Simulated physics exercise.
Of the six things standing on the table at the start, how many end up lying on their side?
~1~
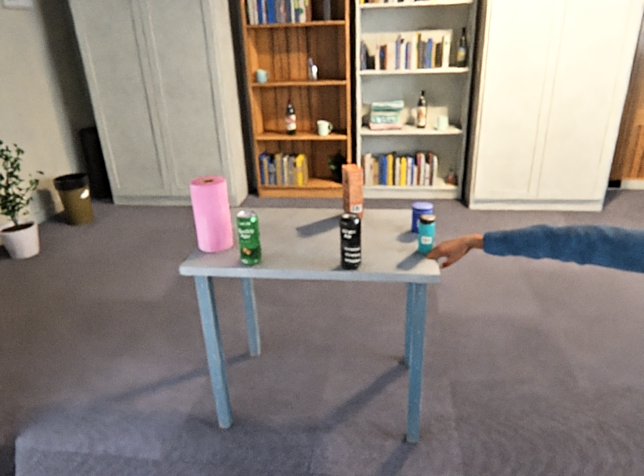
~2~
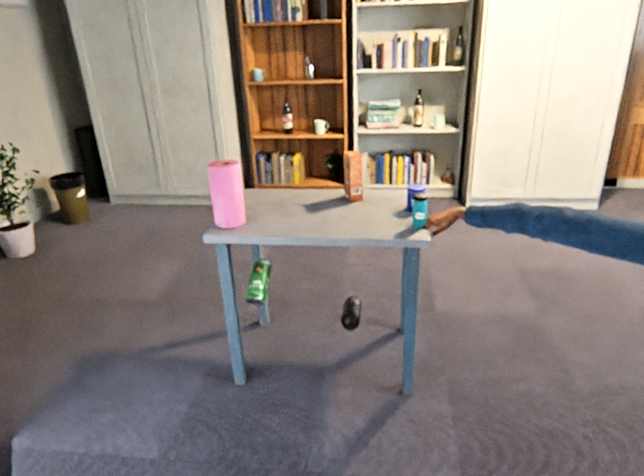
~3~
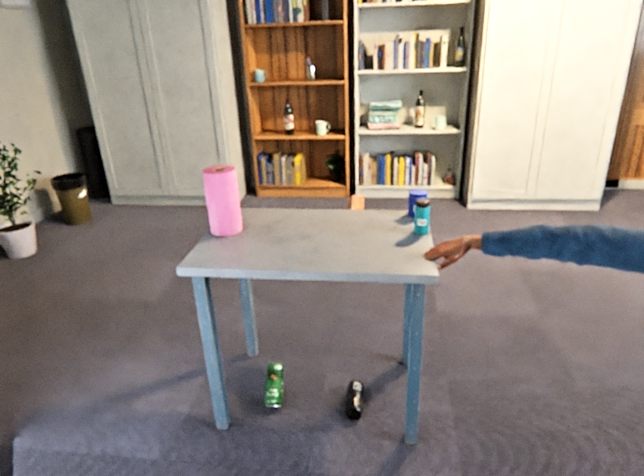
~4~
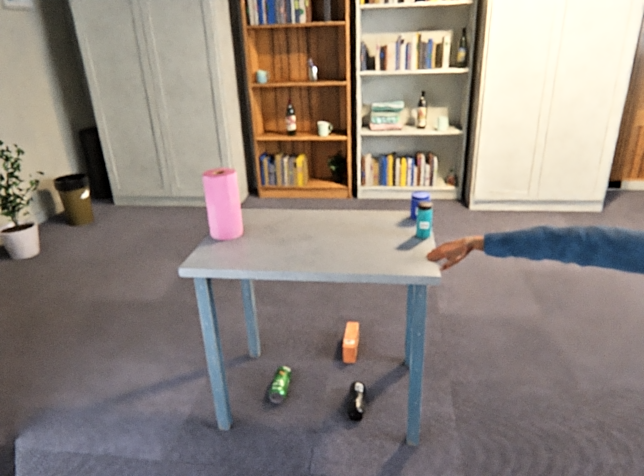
Three of them end up lying on their side, namely the green can, the black can and the orange carton.
